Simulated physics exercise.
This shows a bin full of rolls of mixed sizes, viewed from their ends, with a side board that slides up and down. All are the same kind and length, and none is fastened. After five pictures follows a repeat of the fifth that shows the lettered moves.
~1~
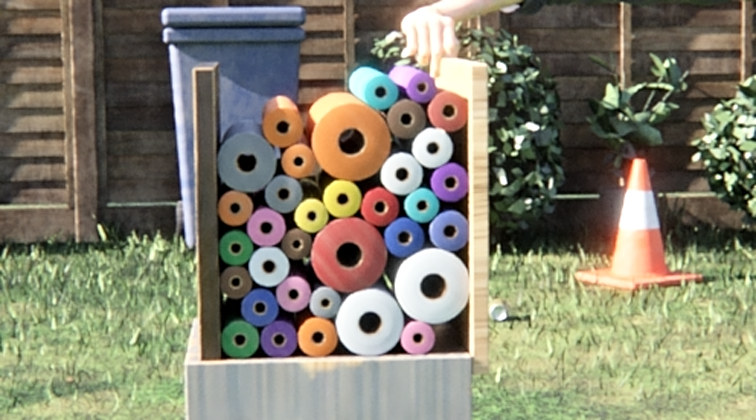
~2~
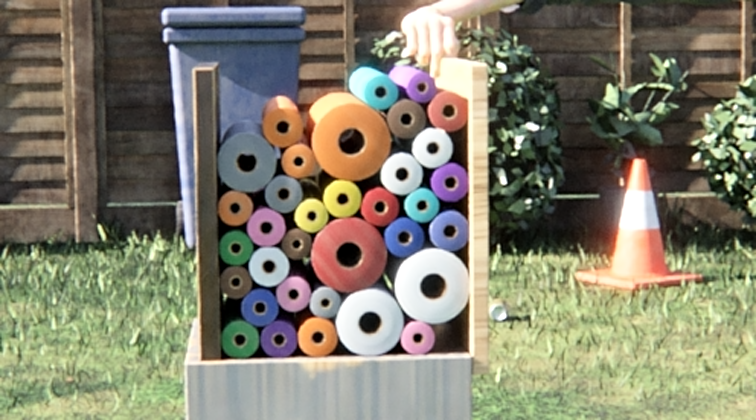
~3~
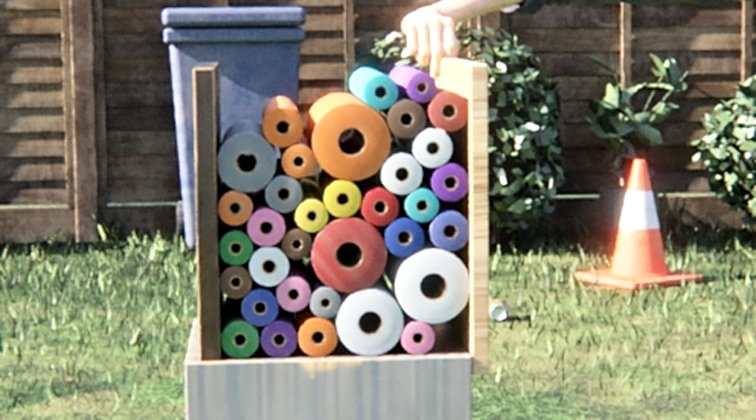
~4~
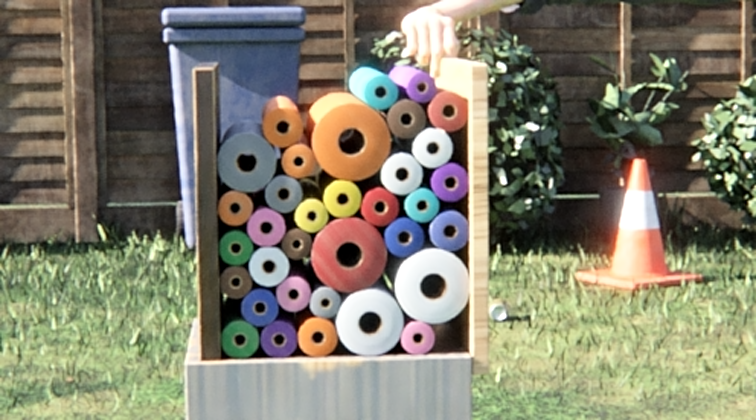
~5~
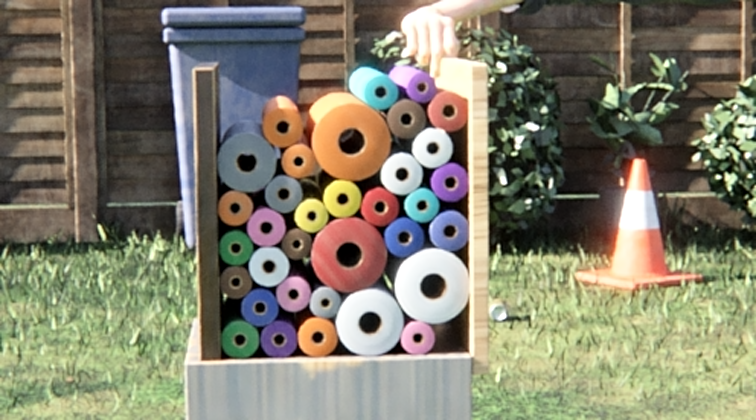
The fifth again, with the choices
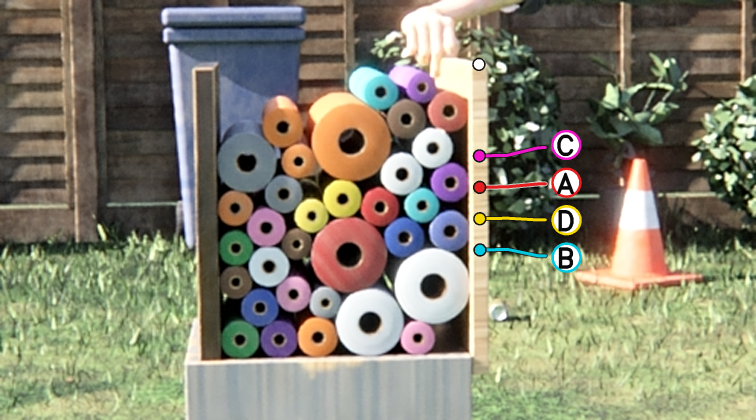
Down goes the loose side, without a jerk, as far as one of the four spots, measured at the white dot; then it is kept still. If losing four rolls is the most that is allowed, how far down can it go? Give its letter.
It can be let down to A.
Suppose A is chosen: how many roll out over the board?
With A, two.
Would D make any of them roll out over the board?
At D: Yes.
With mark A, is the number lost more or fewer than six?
Fewer than six.
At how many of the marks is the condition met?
Two of them.
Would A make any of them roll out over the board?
Yes, at A.
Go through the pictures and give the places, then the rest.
Side board (460, 204); a green roll (240, 340); a white roll (433, 286), in the first picture.
A white roll (433, 286); a brown roll (236, 282), in the second picture.
A turquoise roll (422, 206); a purple roll (450, 183), in the third picture.
A white roll (433, 148); a brown roll (407, 120), in the fourth picture.
Side board (460, 204); a green roll (240, 340); a white roll (433, 286), in the fifth picture.
On the marked copy, A at (480, 187); B at (480, 250); C at (480, 156); D at (480, 219); the white dot at (479, 65).
With A. Early on, top of the board (470, 121).
Further on, top of the board (470, 185).
At the end, top of the board (470, 187), two out over the board.
As for the rest, B more than four out over the board; C two out over the board; D more than four out over the board.
